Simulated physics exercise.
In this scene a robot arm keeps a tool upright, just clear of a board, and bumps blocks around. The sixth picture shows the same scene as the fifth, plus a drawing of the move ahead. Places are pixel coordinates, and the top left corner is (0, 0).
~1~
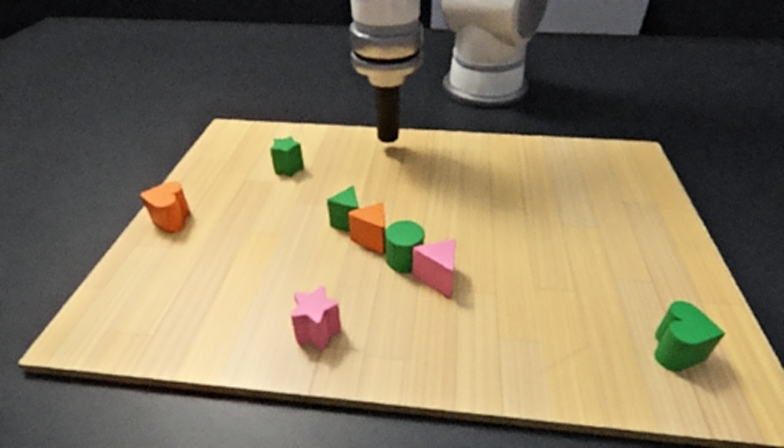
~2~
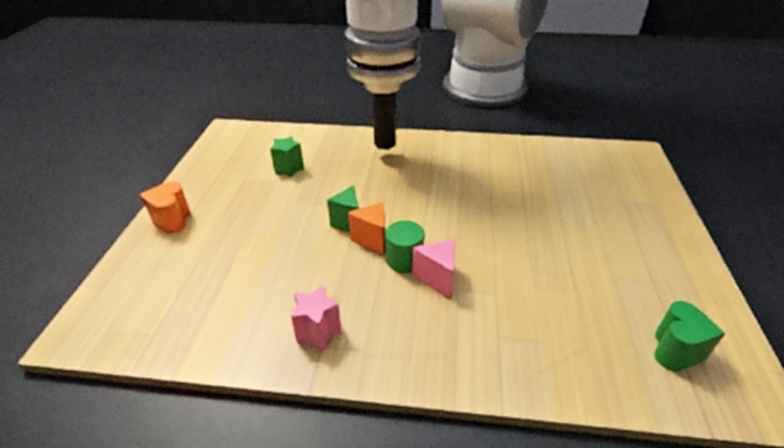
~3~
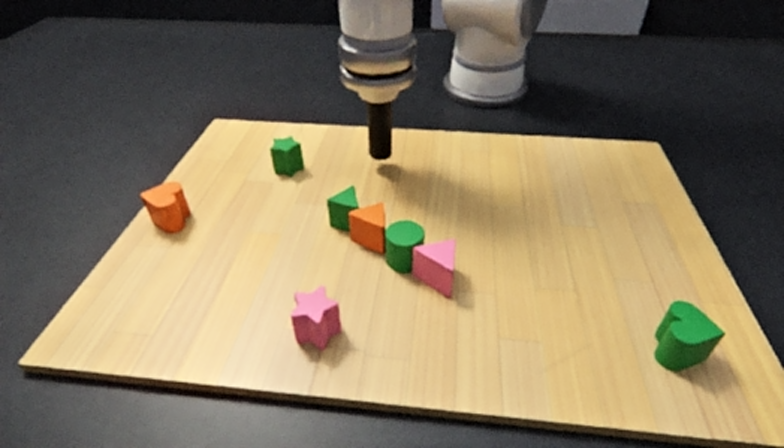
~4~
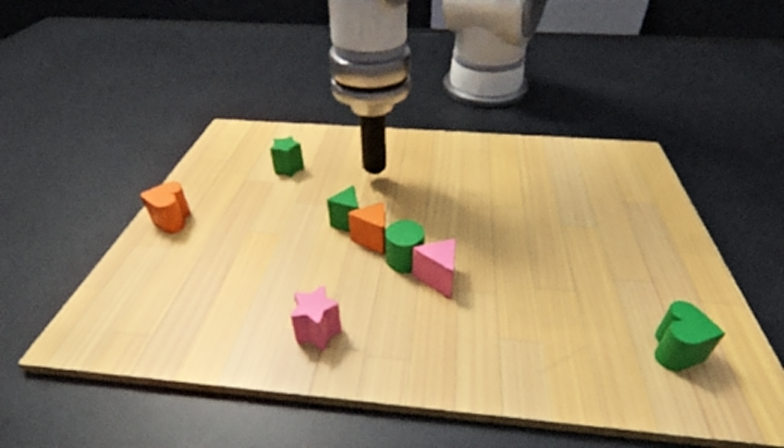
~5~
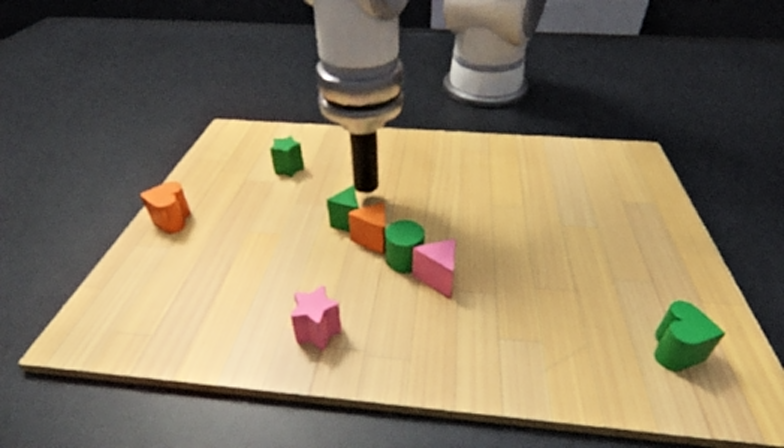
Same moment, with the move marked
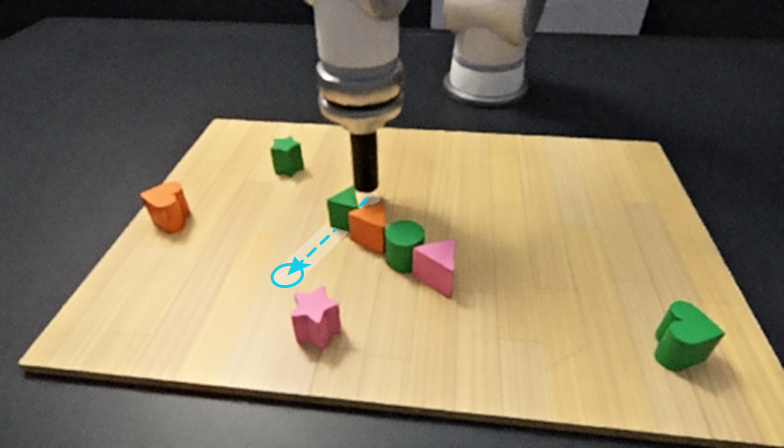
A robotic arm with a slim black tip hangs over a pale wooden board on a dark surface, seen from a fixed, raised view. A green star, orange block and pink star sit toward the left, a diagonal row of green, orange, green and pink blocks near the middle, and a green heart at lower right. The tip moves steadily nearer and slightly left, up to the row, while the blocks stay still.
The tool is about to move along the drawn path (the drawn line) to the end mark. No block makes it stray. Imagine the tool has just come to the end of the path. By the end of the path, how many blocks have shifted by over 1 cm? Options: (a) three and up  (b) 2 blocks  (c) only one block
The correct letter is c.
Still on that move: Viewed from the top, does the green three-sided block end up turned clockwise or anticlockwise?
It goes round opposite to clock hands.
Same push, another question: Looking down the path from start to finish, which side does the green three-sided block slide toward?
Slides left.
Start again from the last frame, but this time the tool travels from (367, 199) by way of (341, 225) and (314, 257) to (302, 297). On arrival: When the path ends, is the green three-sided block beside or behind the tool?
No, that is not how it ends up.
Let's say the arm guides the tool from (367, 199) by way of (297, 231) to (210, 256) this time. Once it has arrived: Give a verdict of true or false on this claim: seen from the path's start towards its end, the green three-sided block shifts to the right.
That statement is not accurate.
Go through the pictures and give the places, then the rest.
Tip of the tool at (388, 138), middles of tops, green three-sided block at (346, 197), orange three-sided block at (372, 213), in the first picture.
Tool at (385, 145), nothing pushed, in the second picture.
Tool at (381, 155), nothing pushed, in the third picture.
Tool at (375, 169), nothing pushed, in the fourth picture.
Tool at (366, 187), green three-sided block at (346, 197), orange three-sided block at (372, 213), in the fifth picture.
The line goes in a line from (367, 199) to (287, 275).
On the path given first. One third of the way, tool at (343, 210); green three-sided block at (331, 209), turned 55° anticlockwise.
Two thirds of the way, tool at (315, 235); green three-sided block at (309, 237), turned 85° anticlockwise.
At the end, tool at (285, 263); green three-sided block at (300, 260), turned 125° anticlockwise; orange three-sided block unmoved.
